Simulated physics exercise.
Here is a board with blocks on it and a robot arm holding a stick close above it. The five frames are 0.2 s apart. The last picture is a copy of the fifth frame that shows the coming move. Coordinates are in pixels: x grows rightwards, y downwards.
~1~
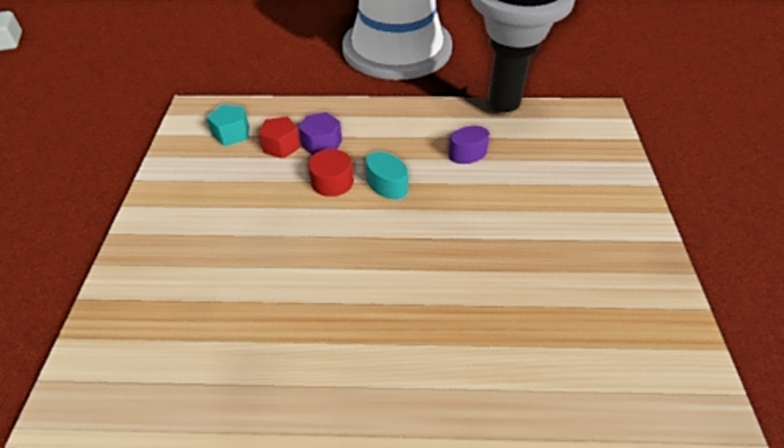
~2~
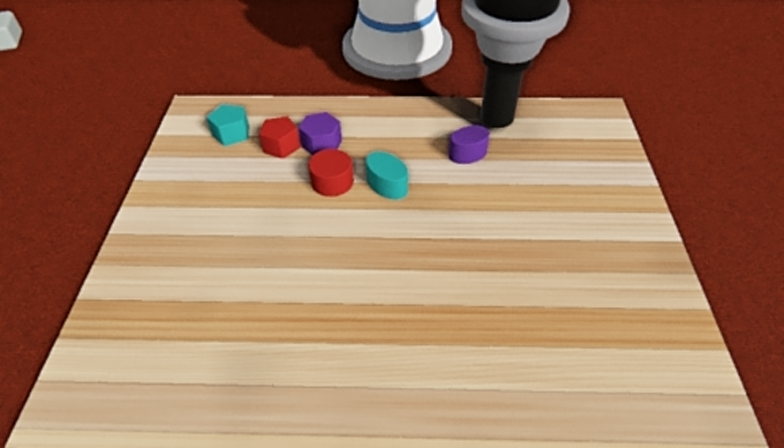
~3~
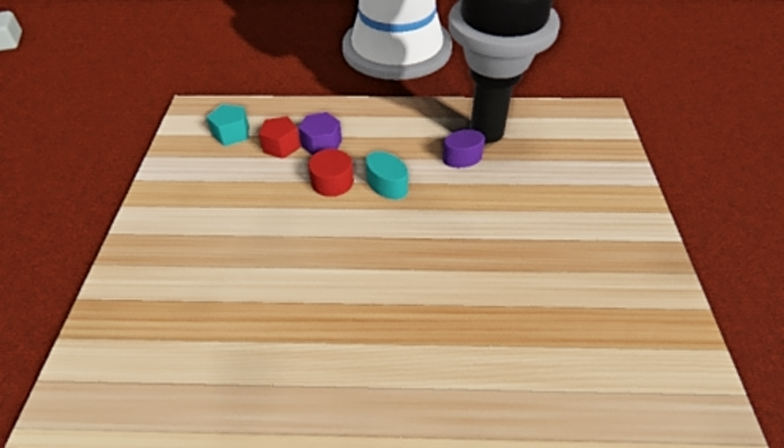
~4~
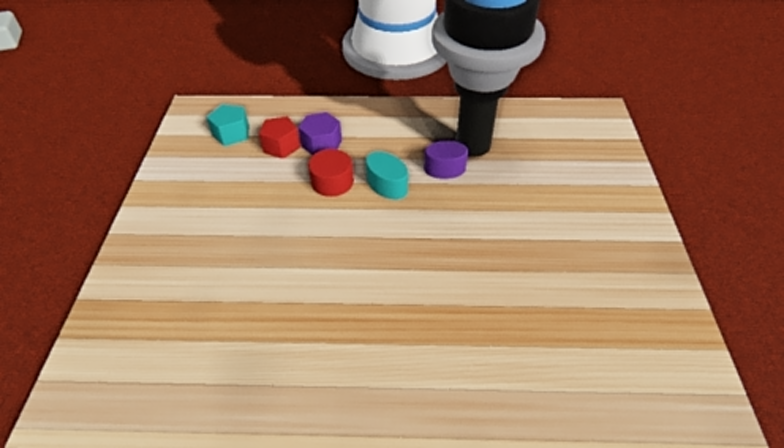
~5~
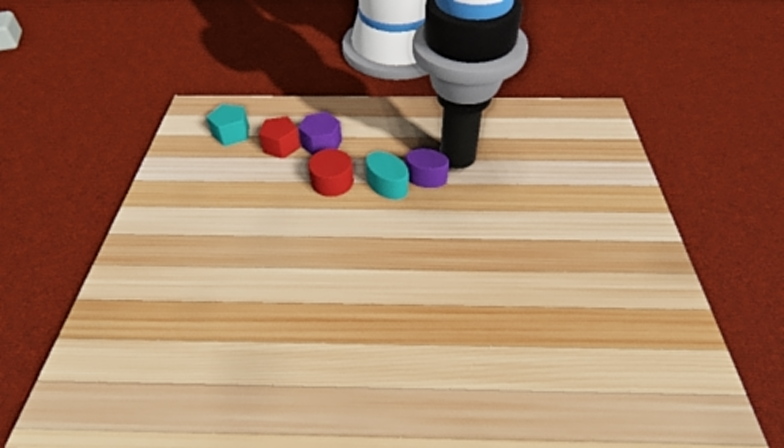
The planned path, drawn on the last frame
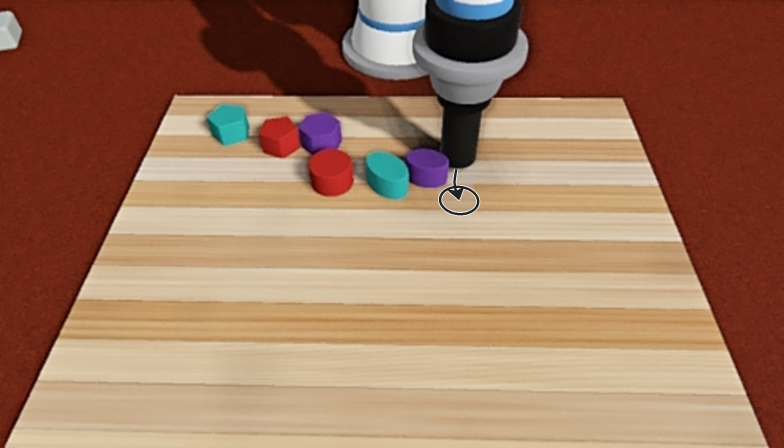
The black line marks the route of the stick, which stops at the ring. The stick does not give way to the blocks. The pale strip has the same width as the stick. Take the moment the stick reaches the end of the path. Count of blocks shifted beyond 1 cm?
Most likely one.
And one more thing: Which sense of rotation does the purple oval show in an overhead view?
The turn is clockwise.
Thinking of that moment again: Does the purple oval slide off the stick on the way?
Going by the path, yes.
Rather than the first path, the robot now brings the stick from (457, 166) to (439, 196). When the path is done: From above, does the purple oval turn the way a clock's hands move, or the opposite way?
Clockwise rotation.
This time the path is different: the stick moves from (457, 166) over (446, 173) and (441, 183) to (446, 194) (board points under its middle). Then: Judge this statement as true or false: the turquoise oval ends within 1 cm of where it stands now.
The statement is false.
The line goes from (457, 166) over (455, 177) and (455, 188) to (459, 200).
On the path given first. Halfway along, stick (456, 174); purple oval (421, 166), turned 45° clockwise.
At the end, stick (460, 192); turquoise oval unmoved; purple oval (421, 168), turned 55° clockwise.
